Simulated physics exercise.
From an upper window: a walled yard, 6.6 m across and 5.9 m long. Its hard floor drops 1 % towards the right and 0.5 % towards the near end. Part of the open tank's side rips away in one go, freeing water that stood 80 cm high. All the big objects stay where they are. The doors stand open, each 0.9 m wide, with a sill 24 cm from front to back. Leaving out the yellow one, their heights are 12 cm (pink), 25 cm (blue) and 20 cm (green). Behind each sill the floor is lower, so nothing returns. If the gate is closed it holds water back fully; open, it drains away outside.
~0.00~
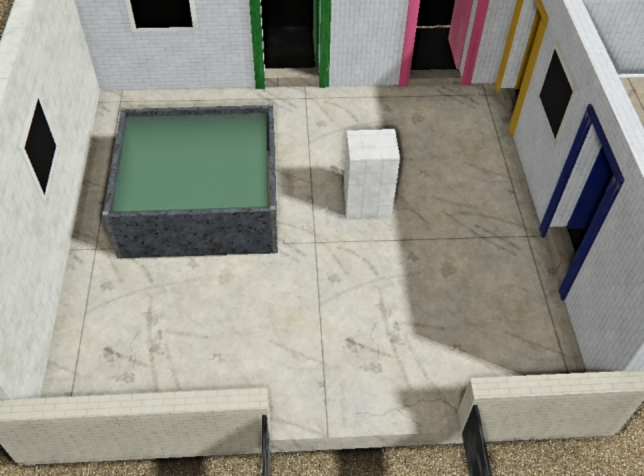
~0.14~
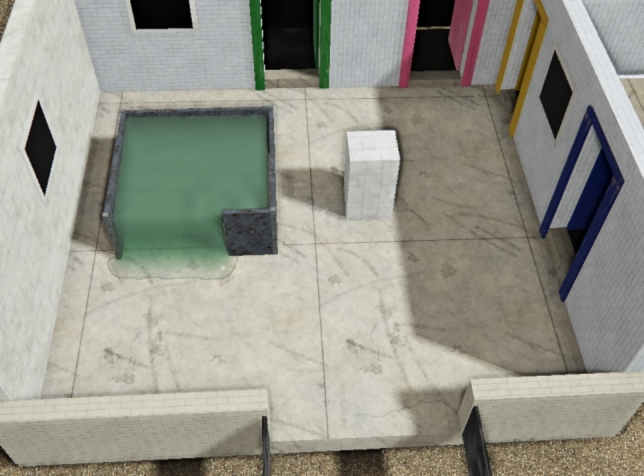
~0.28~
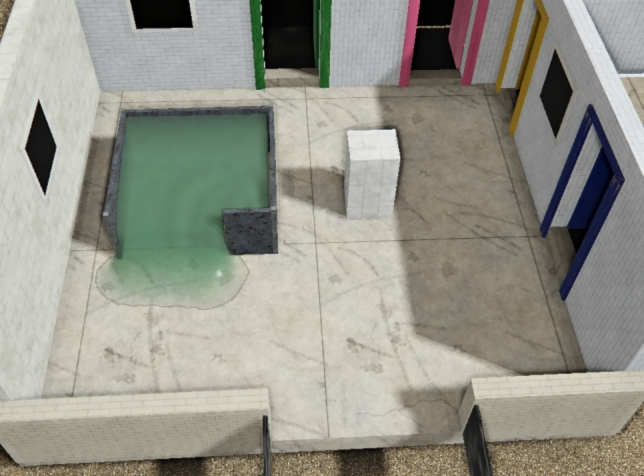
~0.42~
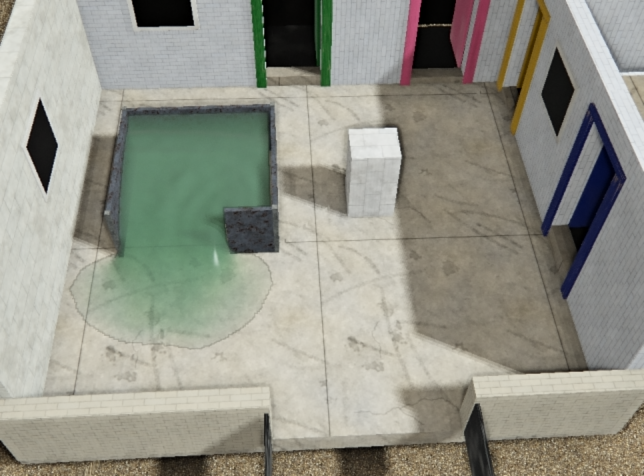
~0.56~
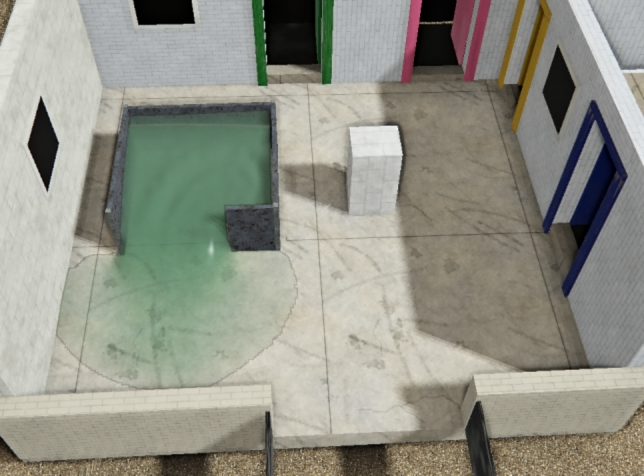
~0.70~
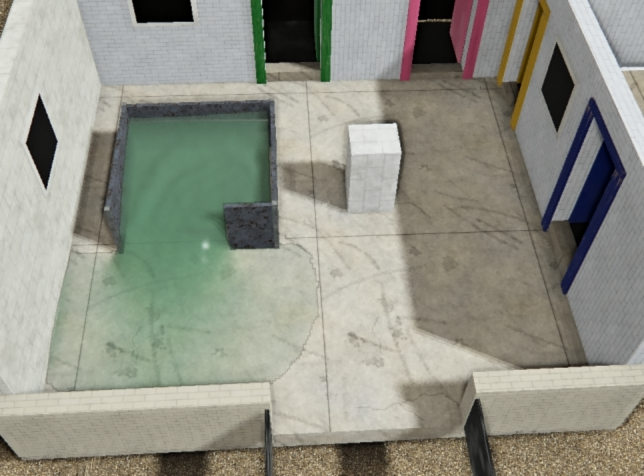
To begin with, still green water fills an open dark-walled tank in a walled yard, beside a pale block. Part of the tank's near side vanishes, and water pours through the gap onto the floor. The rounded sheet spreads towards the near wall and sideways, reaching the left wall.
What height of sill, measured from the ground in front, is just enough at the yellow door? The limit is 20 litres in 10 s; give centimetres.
Close to 9 cm is just enough.
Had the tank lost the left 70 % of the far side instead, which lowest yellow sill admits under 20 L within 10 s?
About 20 cm.
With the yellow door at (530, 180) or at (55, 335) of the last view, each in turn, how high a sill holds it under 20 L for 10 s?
About 6.5 and 31 cm.
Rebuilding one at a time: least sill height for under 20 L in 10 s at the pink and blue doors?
Roughly 9.0 cm at pink and 13.0 cm at blue.
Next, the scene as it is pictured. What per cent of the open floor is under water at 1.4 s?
Some 25 per cent of it.
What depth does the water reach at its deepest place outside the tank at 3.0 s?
About 32 cm.
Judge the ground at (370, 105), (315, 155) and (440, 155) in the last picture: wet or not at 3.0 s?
In turn: Still dry, dry, dry.
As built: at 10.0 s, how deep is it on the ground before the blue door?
About 10.0 cm.
After 1.4 s water covers 25 % of the floor, deepest (64 cm) near (38, 425); it has not reached the yellow door.
After 3.0 s water covers 40 % of the floor, deepest (32 cm) near (142, 339); it has not reached the yellow door.
After 10.0 s water covers 95 % of the floor, deepest (14 cm) near (493, 82); 14 cm at the yellow door, 14 litres in over its 10 cm sill.
At the yellow door as built, the water arrived by 4.8 s and peaked near 14 cm at 10.0 s.
With a sill of 8 cm, 25 litres would have come in within the 10 s; with 10.5 cm, 11 litres. So under 20 litres takes about 9 cm.
